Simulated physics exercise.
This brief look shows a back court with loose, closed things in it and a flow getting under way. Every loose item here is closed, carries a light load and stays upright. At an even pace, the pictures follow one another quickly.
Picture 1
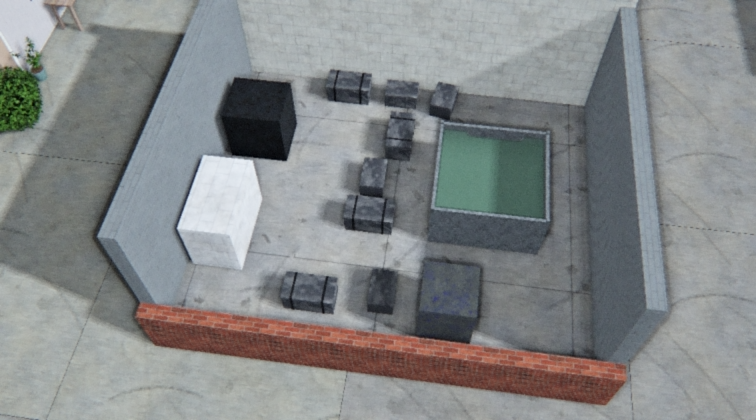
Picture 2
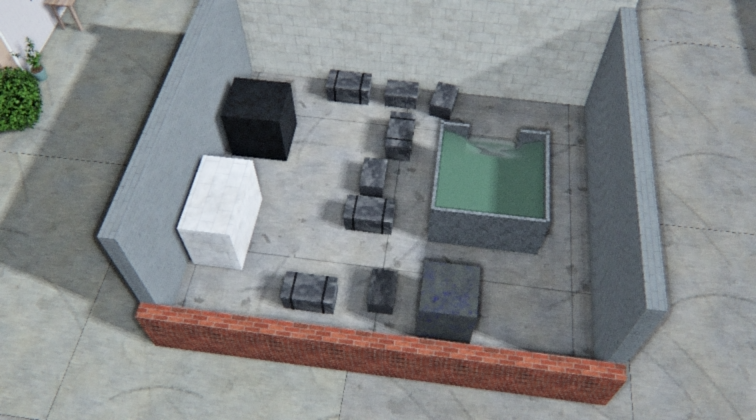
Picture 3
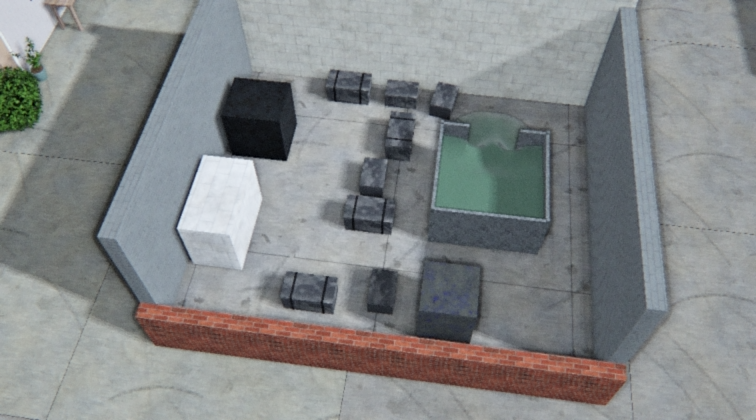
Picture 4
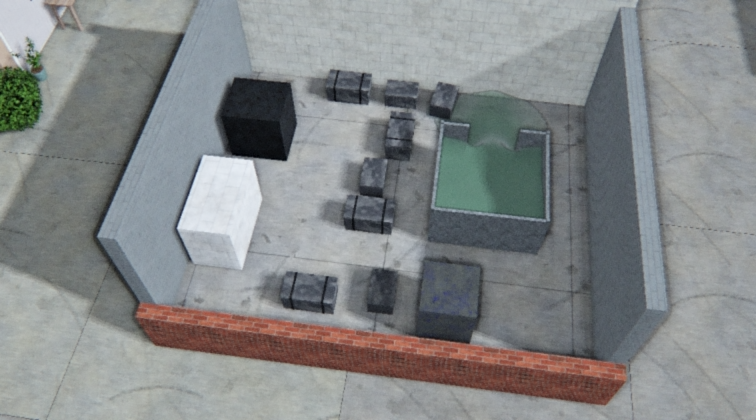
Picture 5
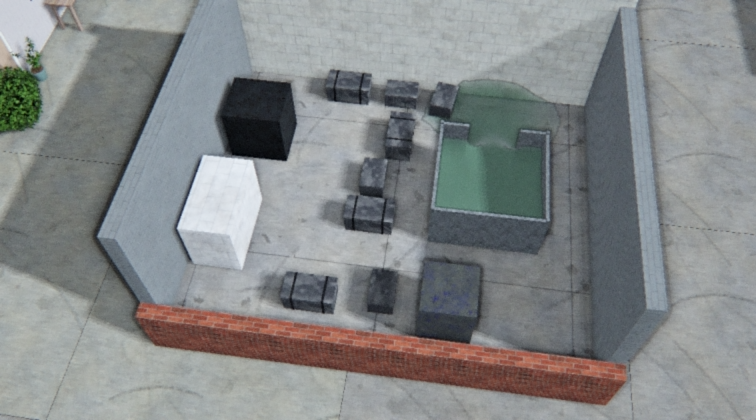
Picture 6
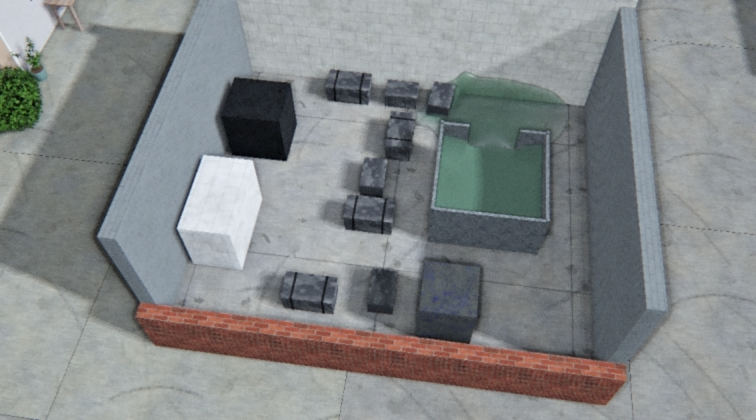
Green water pours through a gap in the back wall of a dark stone tank at the right of a walled court, seen from high above by a still camera. Grey walls and a low red brick front enclose a black block and a white block at left, with dark grey boxes across the middle. The water spreads in a widening sheet behind the tank, reaching the nearest box, while the rest looks motionless.
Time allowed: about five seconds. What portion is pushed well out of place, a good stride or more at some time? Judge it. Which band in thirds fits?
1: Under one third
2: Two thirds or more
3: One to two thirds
One to two thirds.
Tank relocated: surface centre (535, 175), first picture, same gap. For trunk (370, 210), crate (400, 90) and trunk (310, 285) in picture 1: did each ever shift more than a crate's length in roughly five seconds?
The first: Did not travel far; the second: Travelled far enough; the third: Did not travel far.
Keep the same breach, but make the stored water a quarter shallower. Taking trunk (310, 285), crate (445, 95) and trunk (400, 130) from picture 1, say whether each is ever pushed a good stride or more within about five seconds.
The first stopped before it, the second reached the mark, the third stopped before it.
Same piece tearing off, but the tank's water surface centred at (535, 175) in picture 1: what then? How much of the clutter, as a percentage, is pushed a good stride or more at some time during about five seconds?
Close to 50 %.
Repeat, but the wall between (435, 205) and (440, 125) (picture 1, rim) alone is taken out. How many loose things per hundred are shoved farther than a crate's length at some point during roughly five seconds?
Roughly 100 in a hundred.
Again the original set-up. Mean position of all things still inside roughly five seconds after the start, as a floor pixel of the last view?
(343, 185).
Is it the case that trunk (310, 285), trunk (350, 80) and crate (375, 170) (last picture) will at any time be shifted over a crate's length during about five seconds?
Object by object as listed: Kept nearby, then got well clear, then kept nearby.
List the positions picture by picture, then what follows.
A crate at (444, 95) rests on the ground; a trunk at (369, 208), on the bottom; 0 of 8 have shifted, in the first frame.
A crate at (444, 95), on the bottom; a trunk at (369, 208) rests on the ground; 0 of 8 have shifted, in the second frame.
A crate at (444, 95) rests on the ground; a trunk at (369, 208), on the bottom; 0 of 8 have shifted, in the third frame.
A crate at (444, 95) rests on the ground; a trunk at (369, 208) rests on the ground; 0 of 8 have shifted, in the fourth frame.
A crate at (444, 95) rests on the ground; a trunk at (369, 208), on the bottom; 0 of 8 have shifted, in the fifth frame.
A crate at (442, 94), on the bottom, close to its start; a trunk at (369, 208) rests on the ground; 1 of 8 have shifted, in the sixth frame.
A moment on, 0 of 8 are well off their spots; 0 afloat.
Next, 3 of 8 are well off their spots; 1 afloat.
Later, 3 of 8 are well off their spots; 1 afloat.
In the end, 3 of 8 are well off their spots, and 3 have been at some point; 2 afloat.
